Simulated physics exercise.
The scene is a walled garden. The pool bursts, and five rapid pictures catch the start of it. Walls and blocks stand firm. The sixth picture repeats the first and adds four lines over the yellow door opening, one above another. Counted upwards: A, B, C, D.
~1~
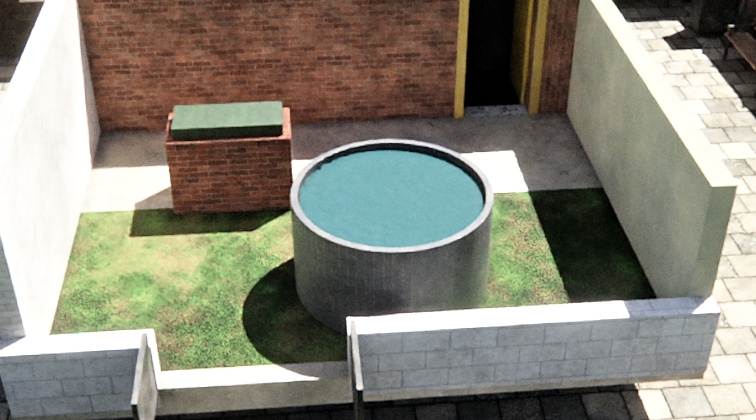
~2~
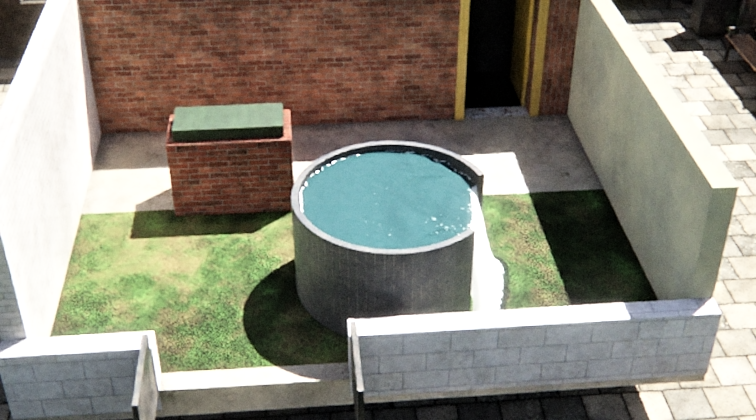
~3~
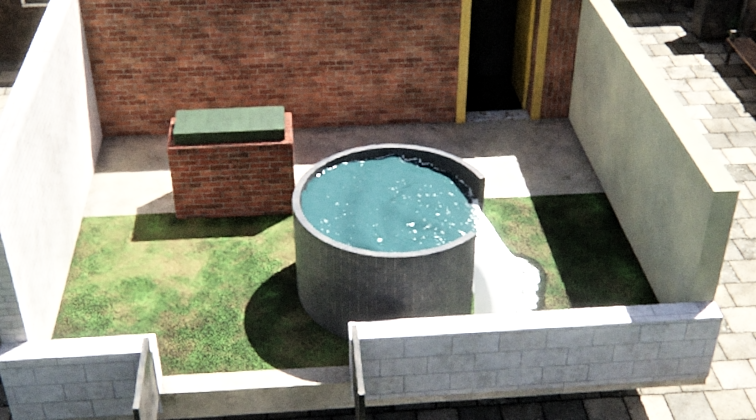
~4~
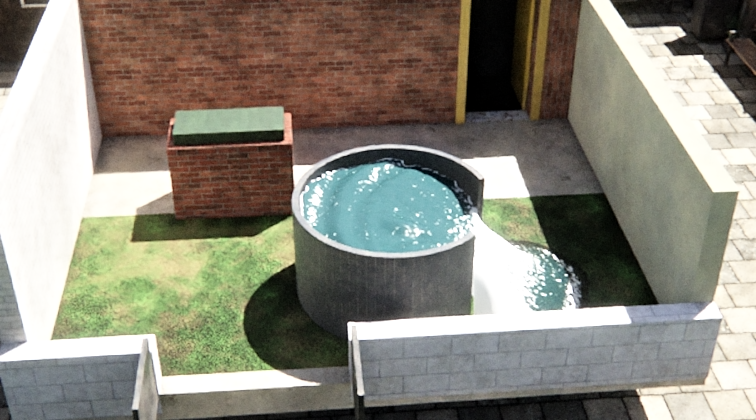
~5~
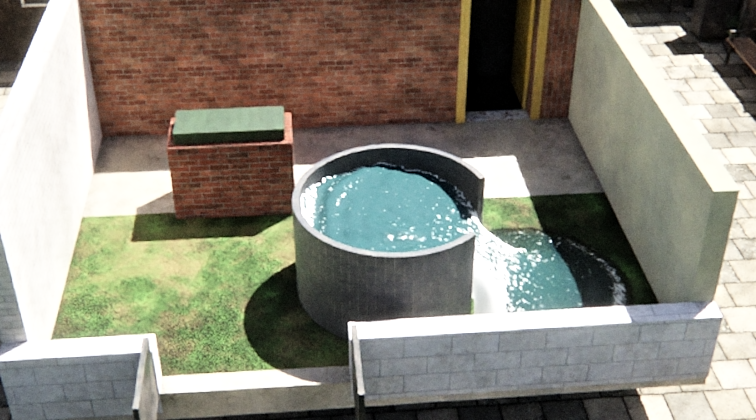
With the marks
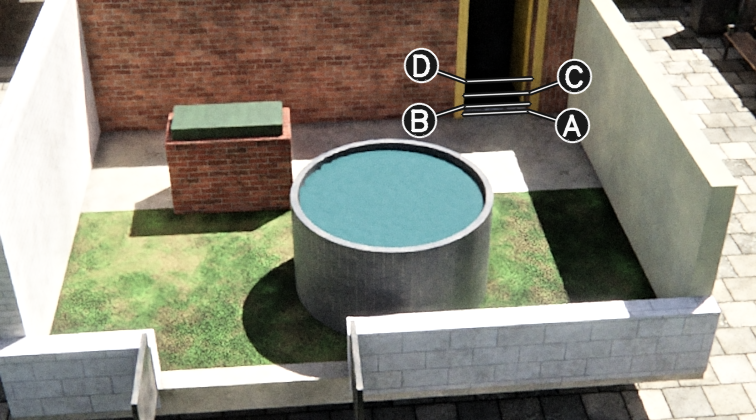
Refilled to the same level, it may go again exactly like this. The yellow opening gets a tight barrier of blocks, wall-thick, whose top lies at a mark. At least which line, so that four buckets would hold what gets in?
C is the one.
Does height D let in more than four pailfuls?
No.
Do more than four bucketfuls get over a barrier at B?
Yes, it does.
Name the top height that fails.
B.
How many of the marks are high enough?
Two.
On the marked copy, A at (496, 112); B at (496, 105); C at (497, 94); D at (498, 80); from the bottom up A, B, C, D.
For height A, dozens of bucketfuls pour in.
For height B, some 20 bucketfuls get in.
For height C, a splash gets over, under a bucket.
For height D, nothing gets over.
